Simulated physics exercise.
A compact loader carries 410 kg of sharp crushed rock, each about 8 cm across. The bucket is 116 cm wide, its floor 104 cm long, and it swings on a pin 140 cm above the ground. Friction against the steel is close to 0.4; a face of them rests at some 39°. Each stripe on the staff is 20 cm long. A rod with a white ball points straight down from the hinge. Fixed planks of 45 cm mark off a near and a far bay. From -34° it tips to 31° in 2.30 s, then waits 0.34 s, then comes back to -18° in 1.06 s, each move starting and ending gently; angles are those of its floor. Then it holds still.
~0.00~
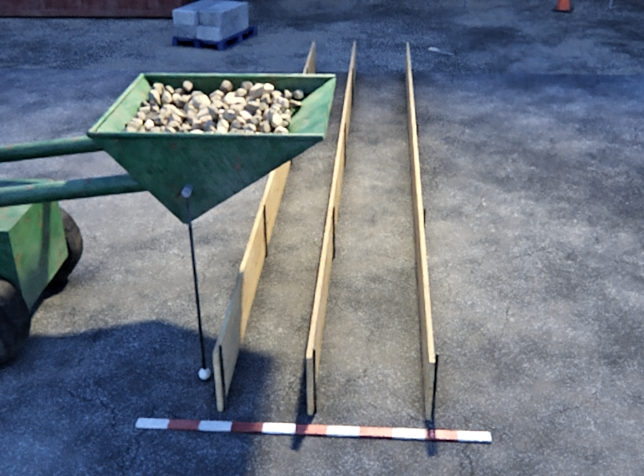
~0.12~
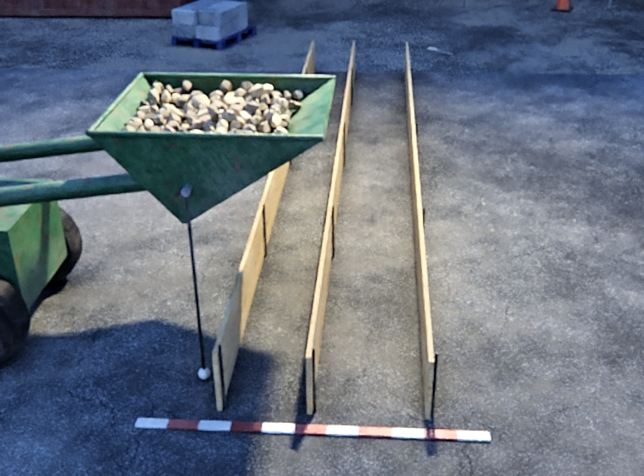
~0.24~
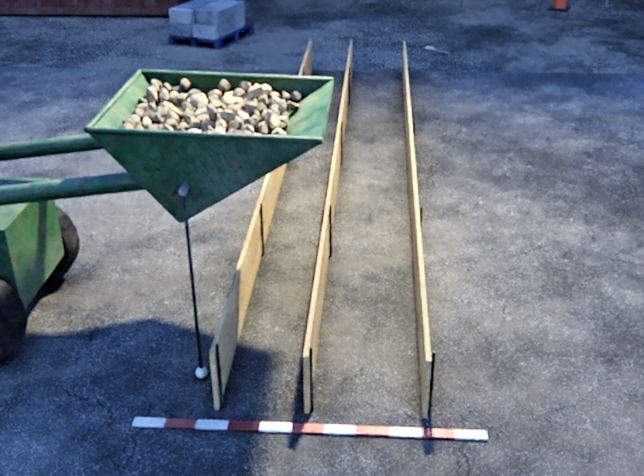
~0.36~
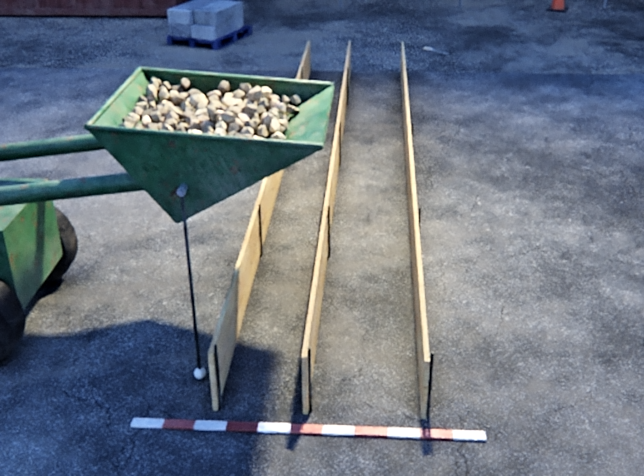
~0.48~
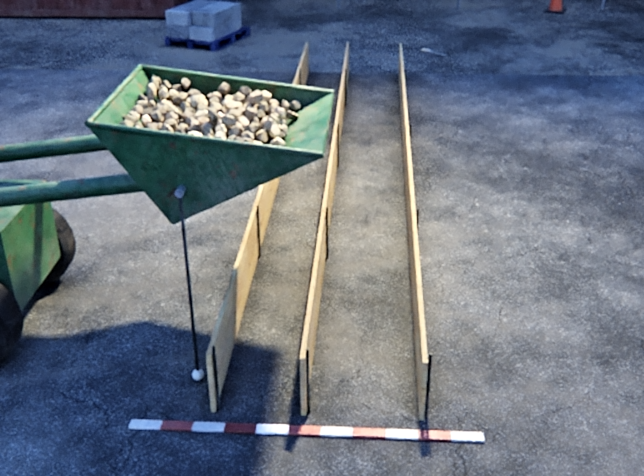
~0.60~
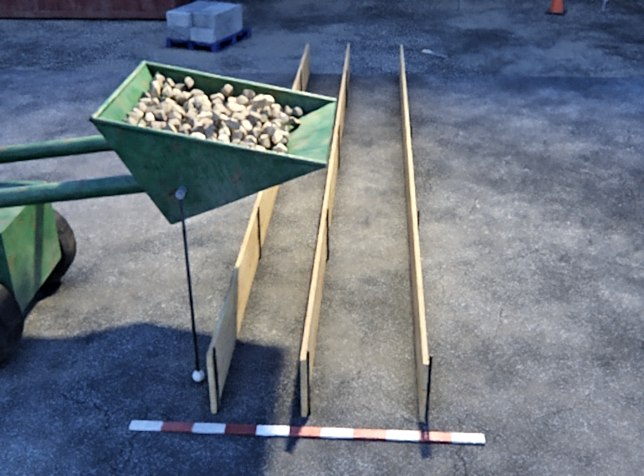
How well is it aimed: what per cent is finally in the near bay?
Close to 0 in a hundred.
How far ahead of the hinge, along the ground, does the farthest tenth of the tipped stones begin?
Roughly 140 cm ahead of it.
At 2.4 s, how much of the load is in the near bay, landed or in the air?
Some 5 per cent.
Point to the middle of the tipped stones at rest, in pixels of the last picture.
Around (377, 318).
After 1.7 s the floor is at 21°; 100 % in the bucket; the foremost stones are at (293, 203).
After 2.4 s the floor is at 31°; 69 % in the bucket, 4 % in the near bay, 27 % in the far bay; the foremost stones are at (373, 330).
After 4.2 s the floor is at -18°; 13 % in the bucket, 87 % in the far bay; the foremost stones are at (421, 320).
After 6.9 s the floor is at -18°; 13 % in the bucket, 87 % in the far bay; the foremost stones are at (422, 327).
